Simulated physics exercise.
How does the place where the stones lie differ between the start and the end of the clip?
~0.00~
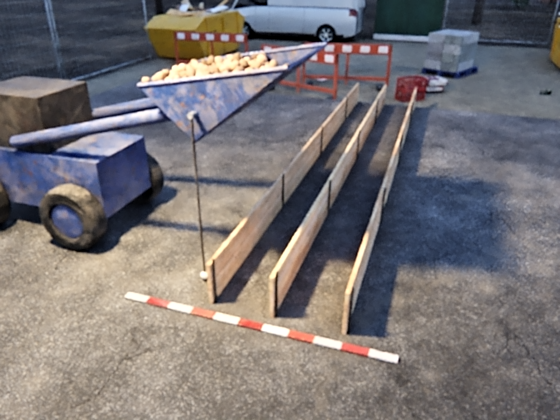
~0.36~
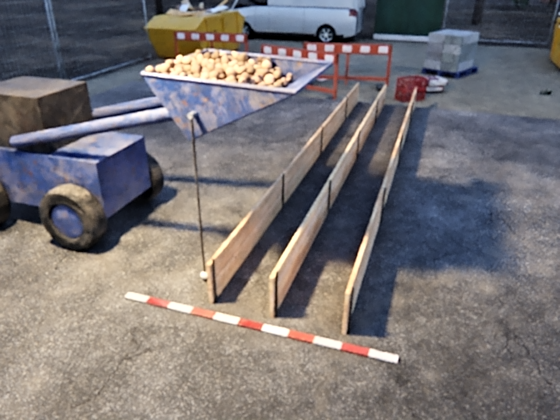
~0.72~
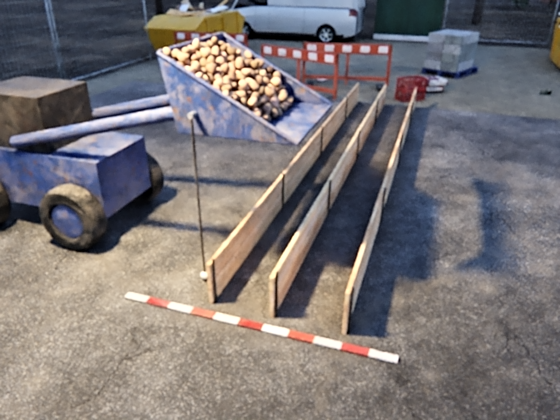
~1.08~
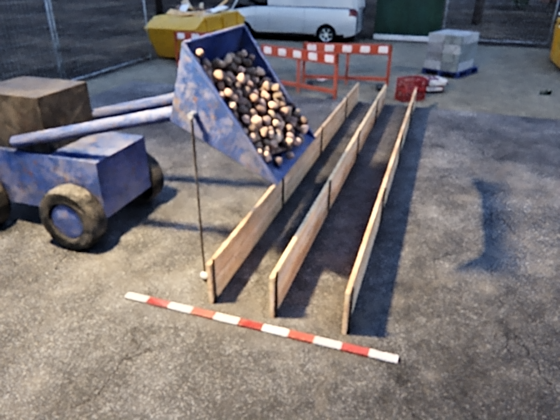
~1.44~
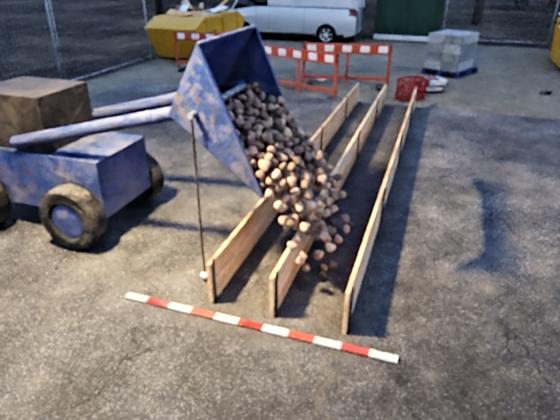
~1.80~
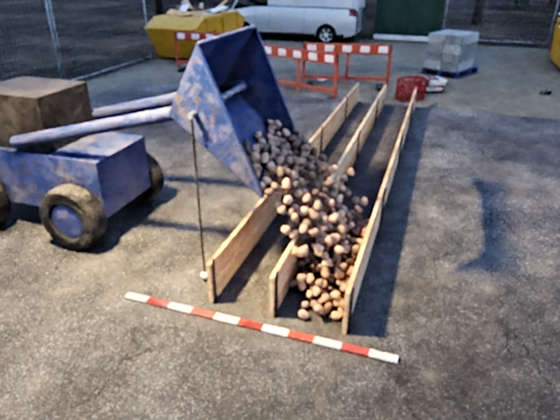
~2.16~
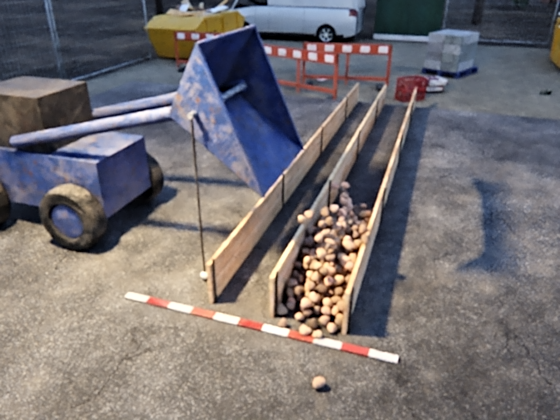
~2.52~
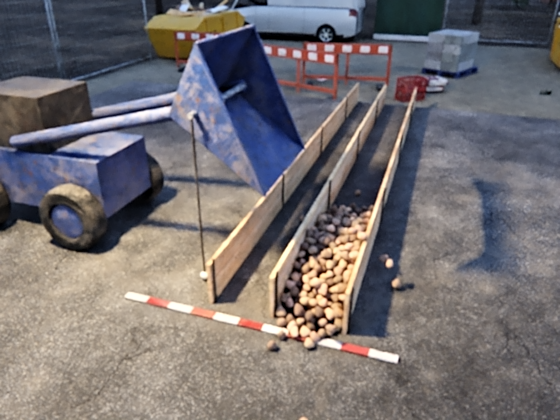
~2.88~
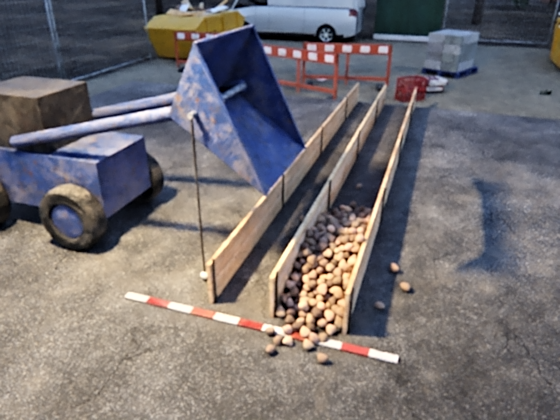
At the start the stones are piled in the raised blue bucket. By the end nearly all of them lie lower and farther right, on the ground in the right-hand bay between the wooden planks, with a few scattered outside it.
